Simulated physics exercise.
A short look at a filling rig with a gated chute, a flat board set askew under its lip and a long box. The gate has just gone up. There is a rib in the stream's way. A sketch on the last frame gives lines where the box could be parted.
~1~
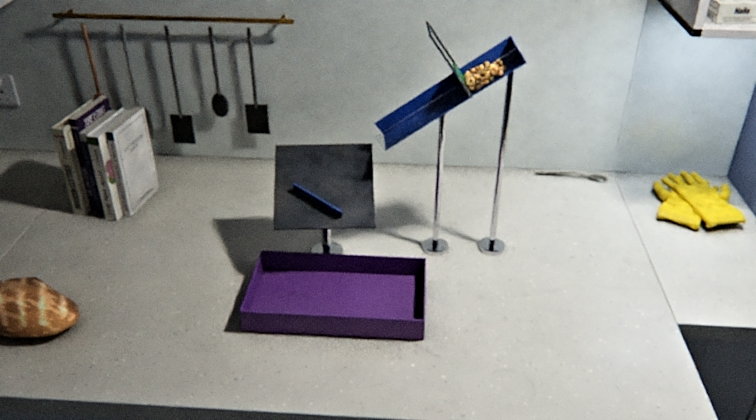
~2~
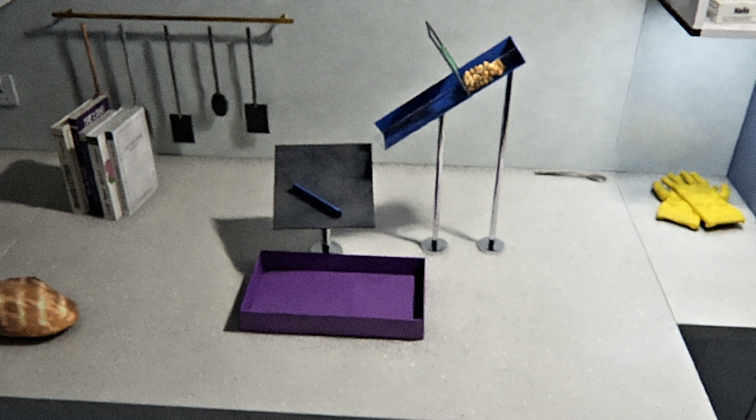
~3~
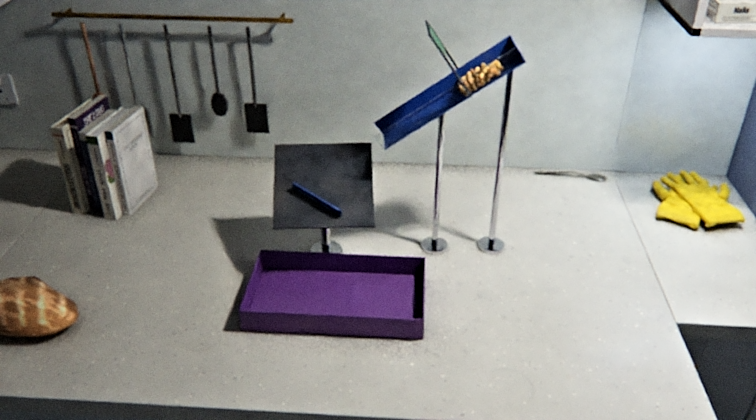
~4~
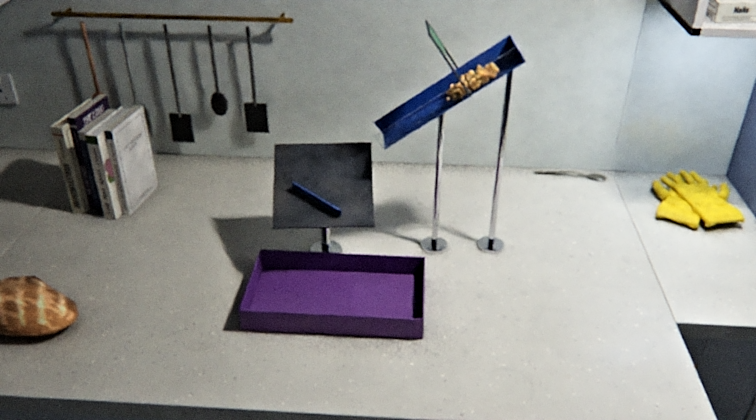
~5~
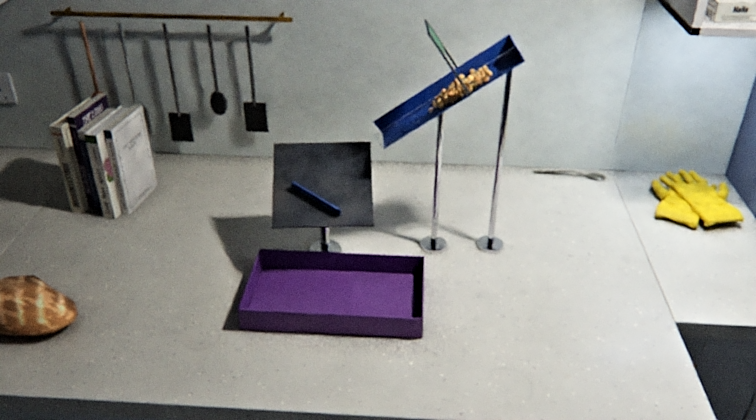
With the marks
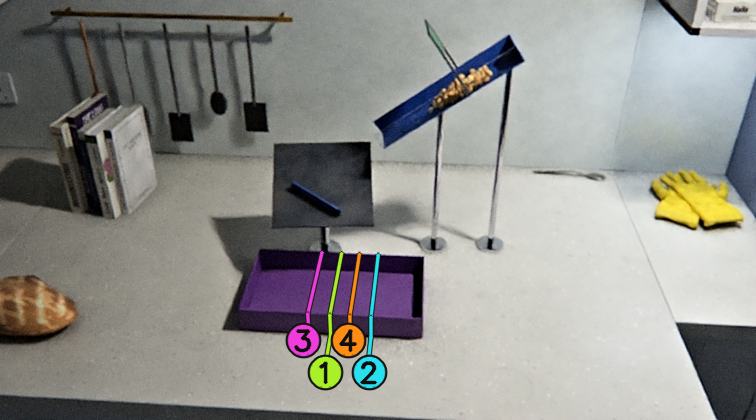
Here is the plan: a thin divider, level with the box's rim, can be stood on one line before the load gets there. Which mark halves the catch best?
4.
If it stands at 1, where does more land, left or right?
More lands on the right.
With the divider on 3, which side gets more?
More lands on the right.
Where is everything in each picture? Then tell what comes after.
In the first picture, load behind the gate near (480, 73), dried chickpeas; lip of the chute near (385, 143), sloping gently.
In the second picture, middle of the board near (324, 184), tilted fairly steeply; middle of its low edge near (324, 228); of its high edge near (323, 144).
In the third picture, front corners of the box near (240, 310) and (424, 320), empty; front of the load near (462, 90).
In the fourth picture, middle of the load near (472, 83); its front near (448, 99), close to a quarter of the way to the lip; rib from (293, 182) to (341, 211).
In the fifth picture, middle of the load near (464, 87); its front near (431, 110), close to a third of the way to the lip.
On the marked copy, line 1 crosses the front rim at (329, 314); line 2 crosses the front rim at (371, 316); line 3 crosses the front rim at (307, 313); line 4 crosses the front rim at (349, 315).
With 1, of what is caught, a small share on the left of the divider, the bulk on the right.
With 2, of what is caught, all but a few on the left of the divider, a small share on the right.
With 3, of what is caught, a small share on the left of the divider, all but a few on the right.
With 4, of what is caught, close to half on the left of the divider, close to half on the right.
